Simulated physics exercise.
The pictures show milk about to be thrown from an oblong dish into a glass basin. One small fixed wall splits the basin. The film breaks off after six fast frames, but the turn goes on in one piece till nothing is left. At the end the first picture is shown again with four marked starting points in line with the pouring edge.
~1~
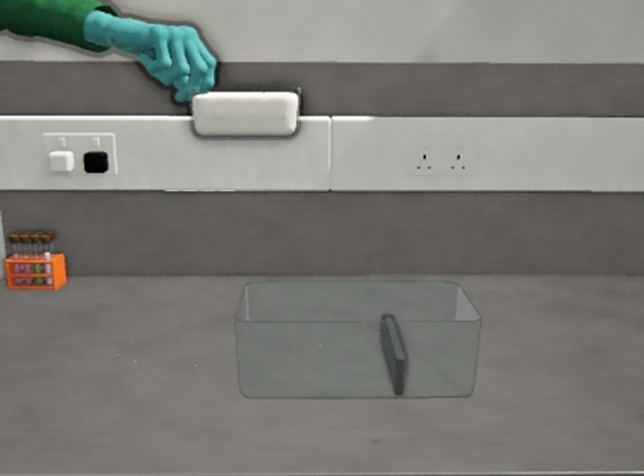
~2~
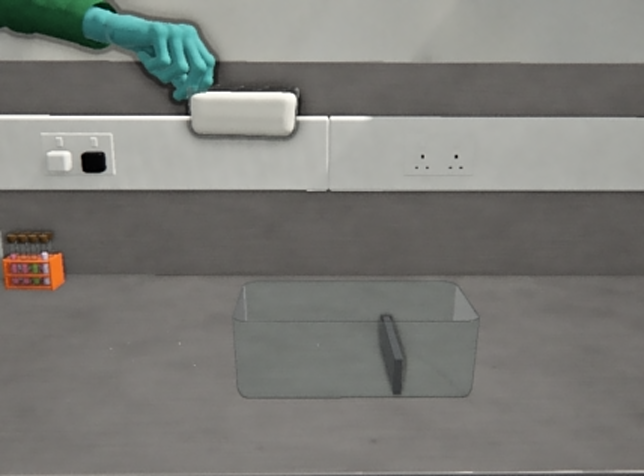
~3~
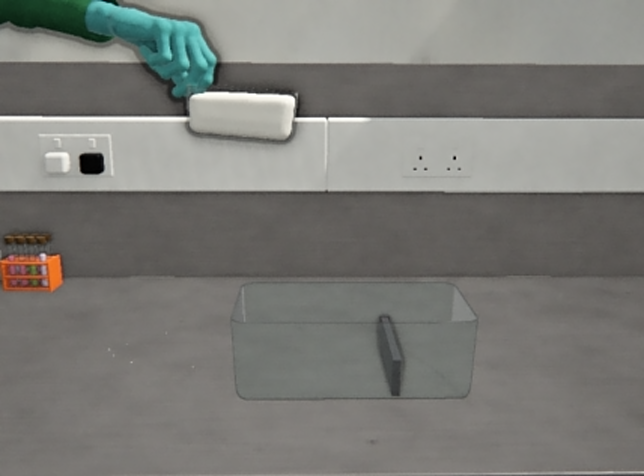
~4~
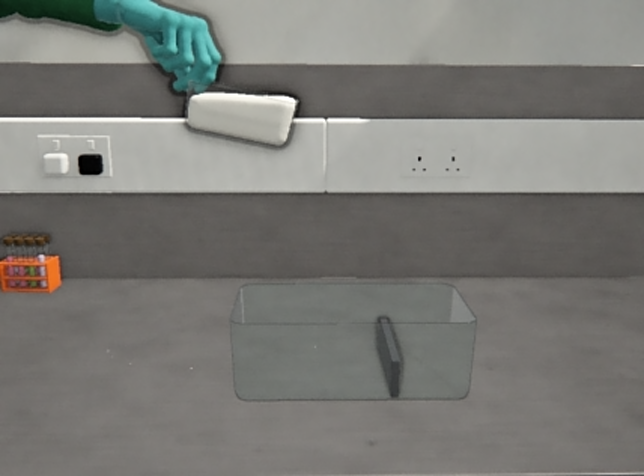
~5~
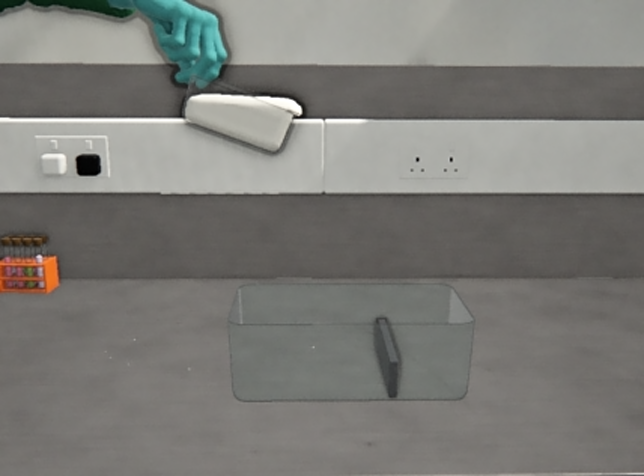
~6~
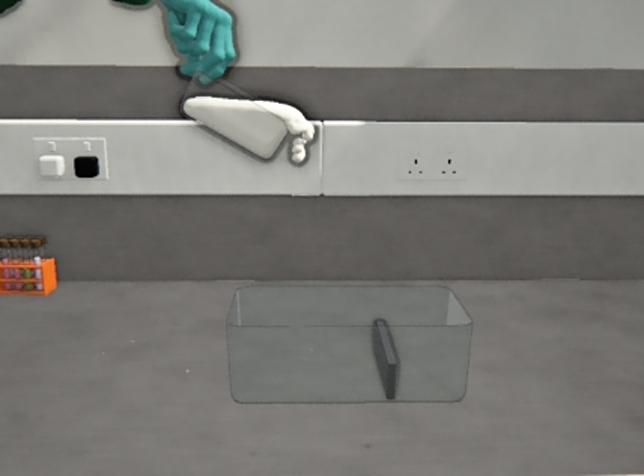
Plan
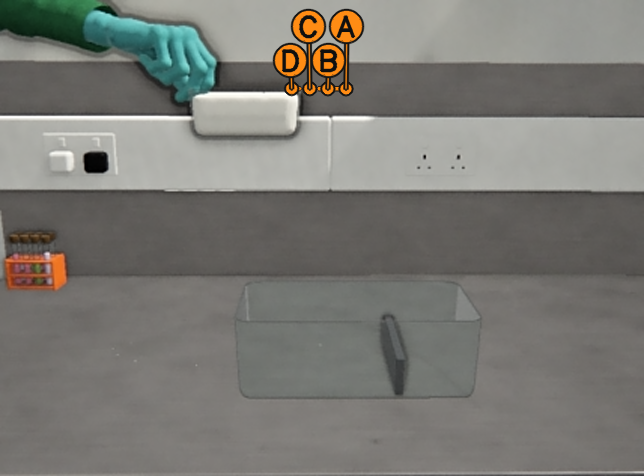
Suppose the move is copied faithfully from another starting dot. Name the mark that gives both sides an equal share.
Choose B.
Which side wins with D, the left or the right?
The left side.
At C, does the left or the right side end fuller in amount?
The left side.
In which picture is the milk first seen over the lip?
Picture 5.
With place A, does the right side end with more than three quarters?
No, it does not.
In orange, A at (345, 88); B at (327, 88); C at (309, 88); D at (291, 88).
Choosing A, about 29 % ends left of the wall and 66 % right of it; 5 % is lost outside.
Choosing B, about 44 % ends left of the wall and 52 % right of it; 4 % is lost outside.
Choosing C, about 79 % ends left of the wall and 16 % right of it; 5 % is lost outside.
Choosing D, about 92 % ends left of the wall and 3 % right of it; 5 % is lost outside.
